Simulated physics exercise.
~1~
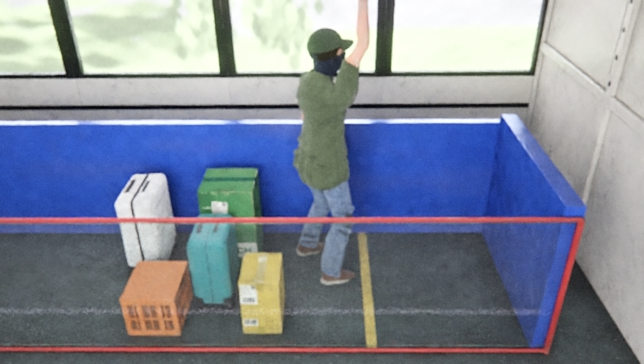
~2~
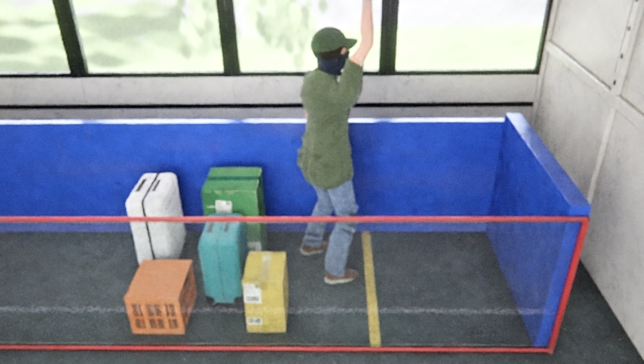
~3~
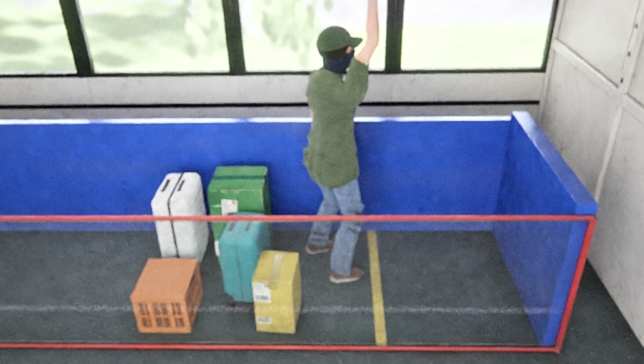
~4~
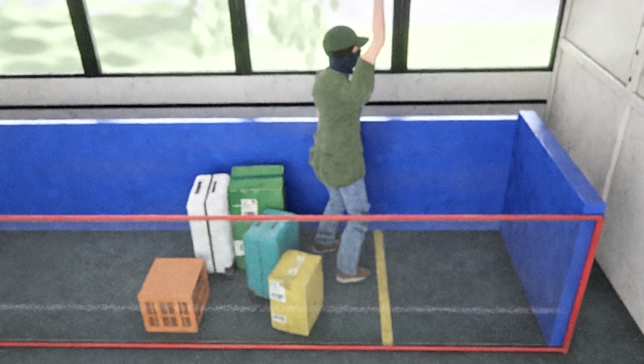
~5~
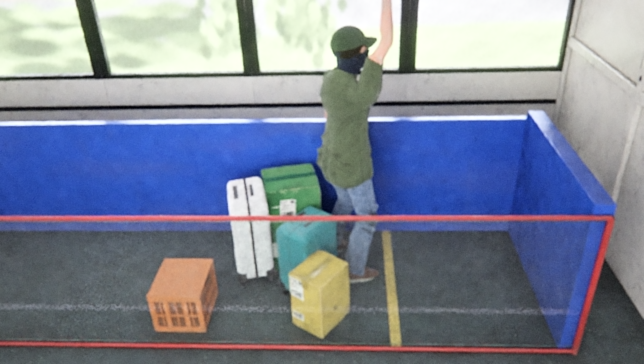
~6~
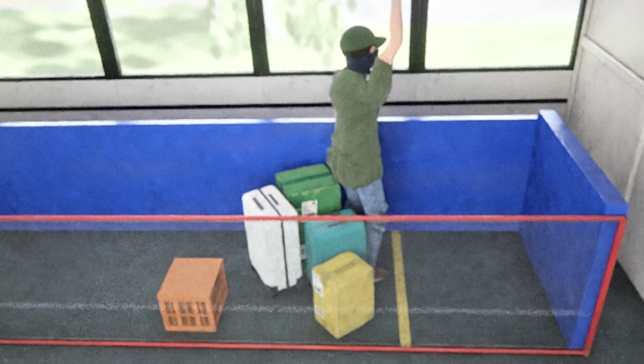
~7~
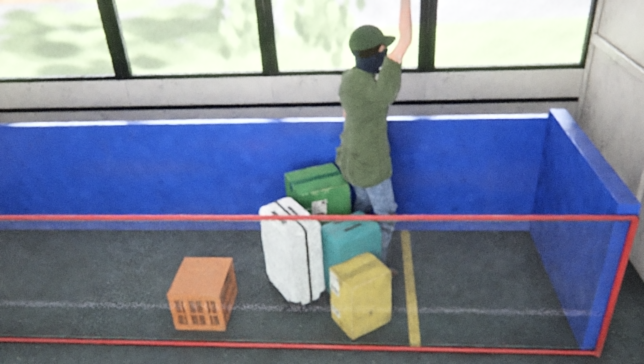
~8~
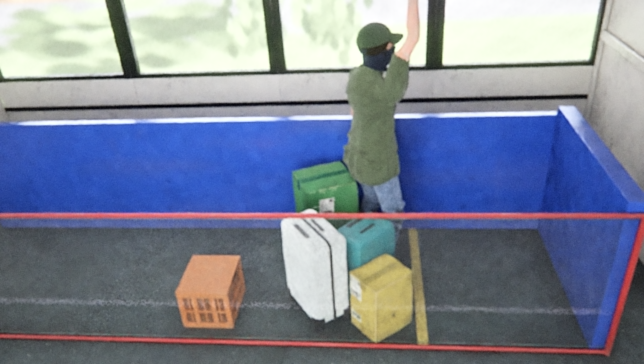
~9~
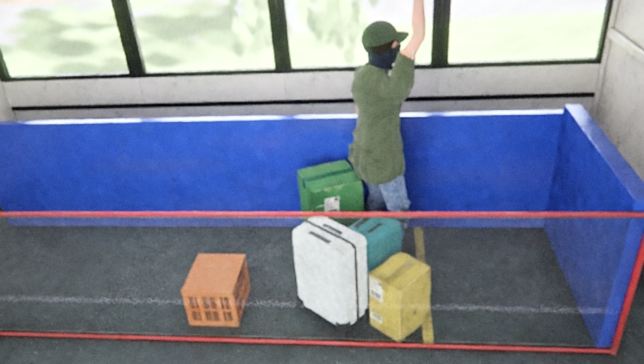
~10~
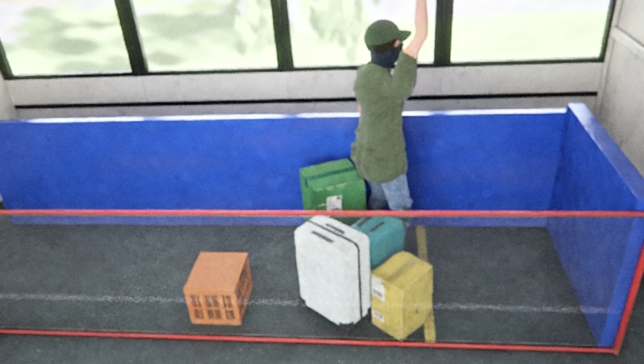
White and teal suitcases, a yellow pack and a green bag slide right across a blue-walled bay as the view drifts left, while a capped passenger holds on, arm raised, and an orange crate stays put. All end upright and bunched together, short of the yellow line.
